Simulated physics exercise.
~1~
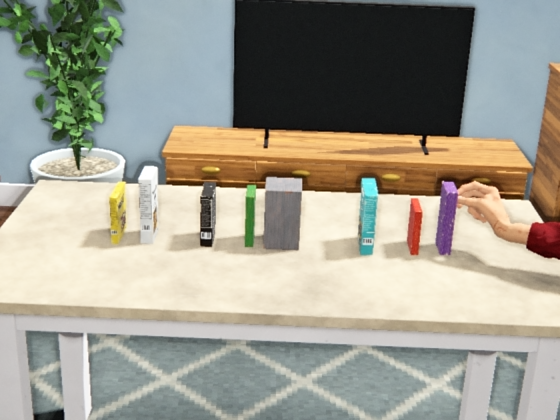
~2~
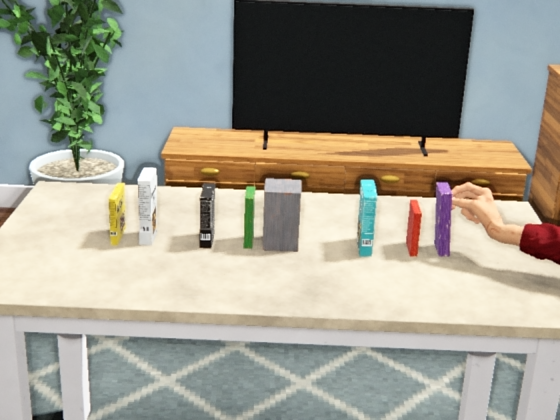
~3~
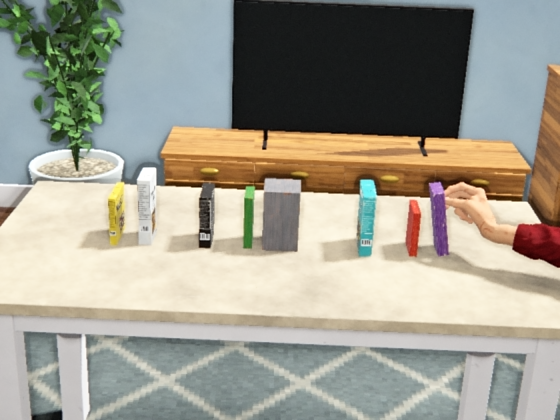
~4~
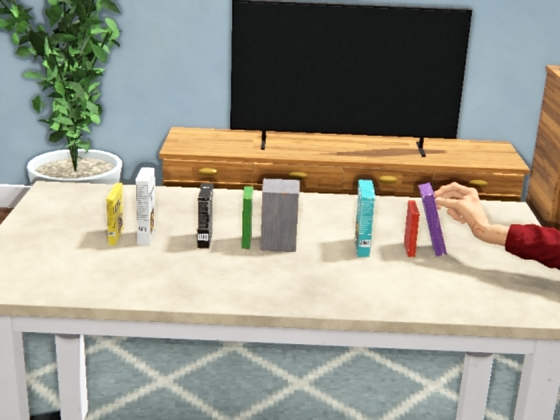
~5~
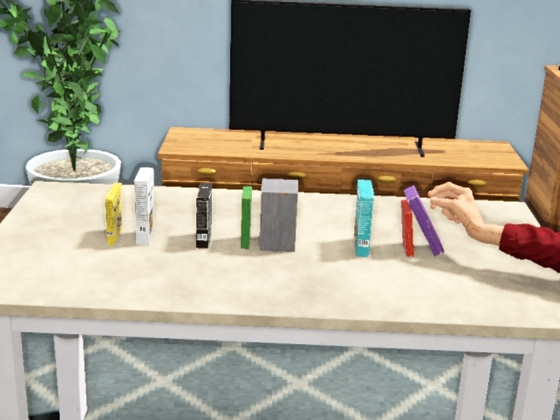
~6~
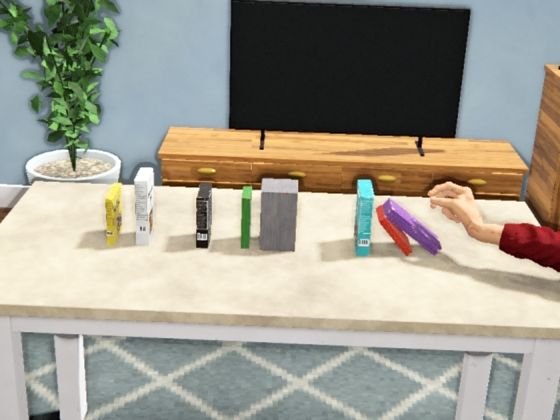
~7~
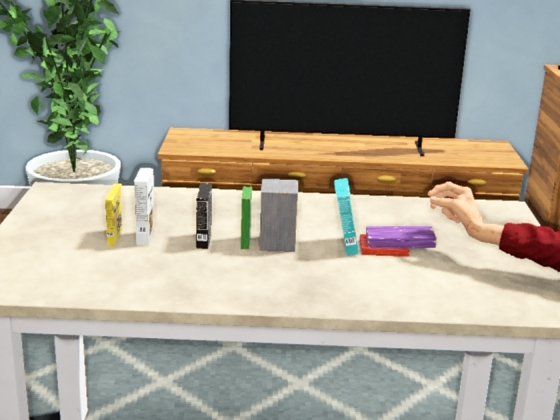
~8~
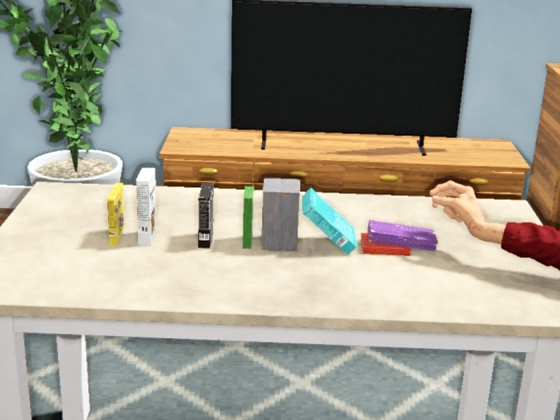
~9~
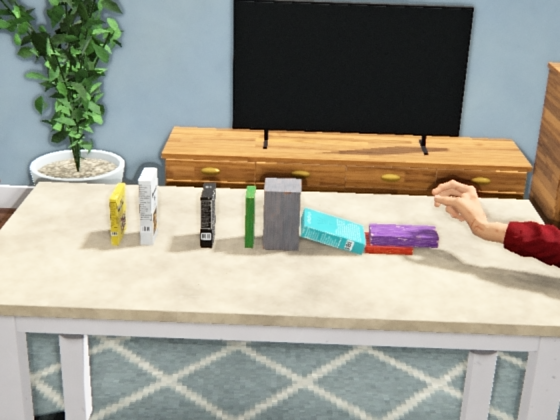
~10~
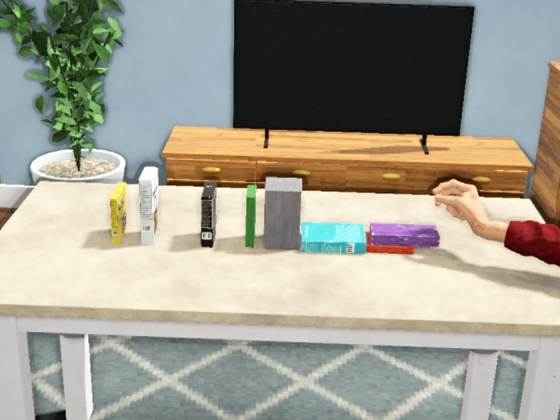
The clip opens on a pale table where a row of thin, upright items stands spaced apart, with a hand touching the purple board at the right end. The fingers tip the purple board to the left, and it leans into the red block beside it. The hand stays back as both topple leftward, knocking the turquoise packet, which tilts and then falls toward the grey block. The turquoise packet slides down flat beside the grey block. At the end, purple rests on top of red, while the grey, green, black, white and yellow items still stand.
